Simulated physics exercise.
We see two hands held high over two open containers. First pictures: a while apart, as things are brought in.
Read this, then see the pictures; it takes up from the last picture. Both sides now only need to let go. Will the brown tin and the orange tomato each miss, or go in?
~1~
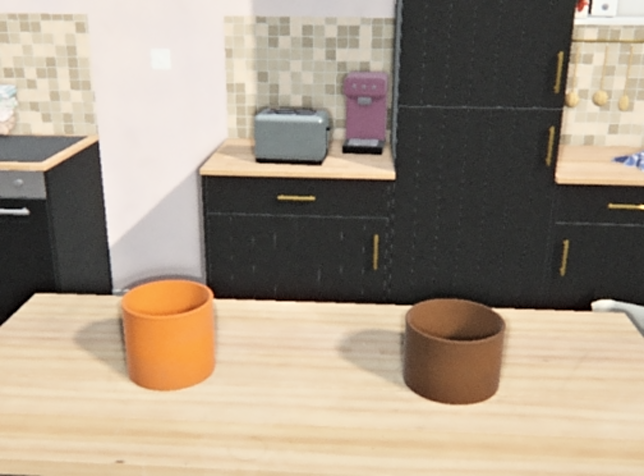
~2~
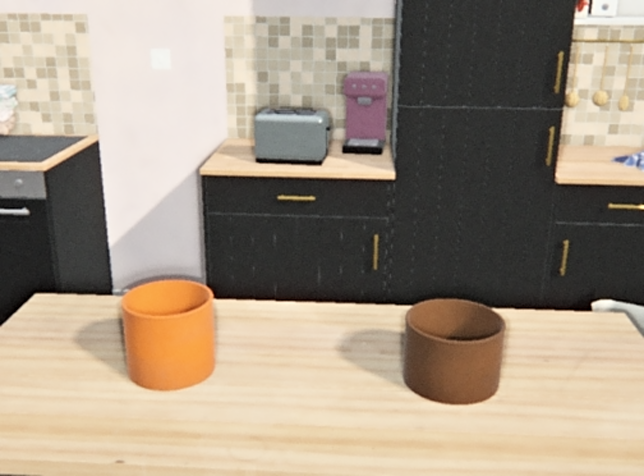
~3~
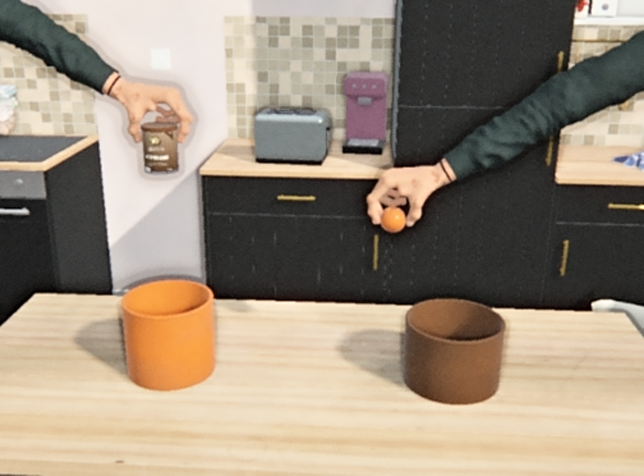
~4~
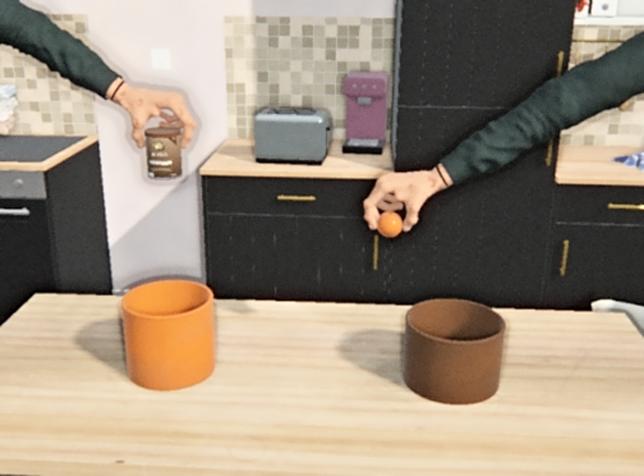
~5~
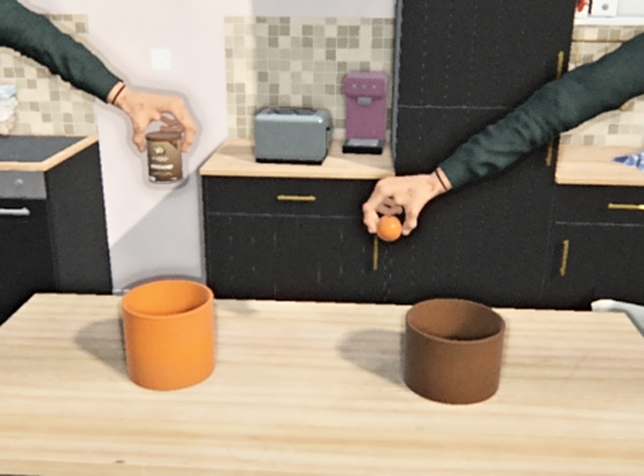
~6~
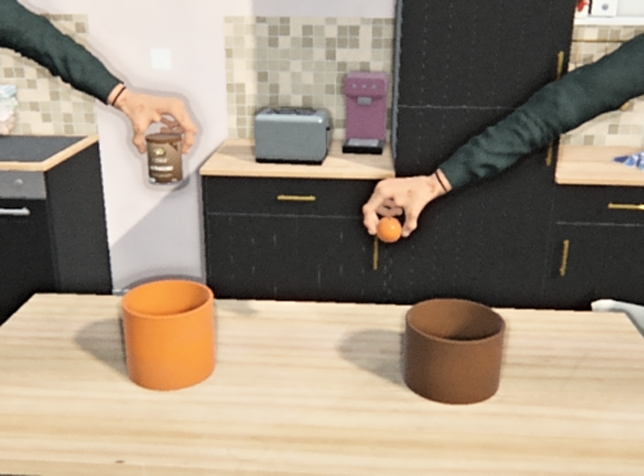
In the end the brown tin goes in, the orange tomato misses.
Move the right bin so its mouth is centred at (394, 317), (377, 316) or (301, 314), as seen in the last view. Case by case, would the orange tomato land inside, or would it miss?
Log: Run one winds up within, run two winds up within, run three winds up out.
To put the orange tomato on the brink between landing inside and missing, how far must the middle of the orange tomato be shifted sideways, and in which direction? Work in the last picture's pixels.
The flip comes at close to 24 pixels toward the right.
Then, 0.20 s on from there, brown tin on its way down near (169, 218); orange tomato on its way down near (386, 286).
In the end, the brown tin lands inside, near (177, 347); the orange tomato misses, near (383, 367).
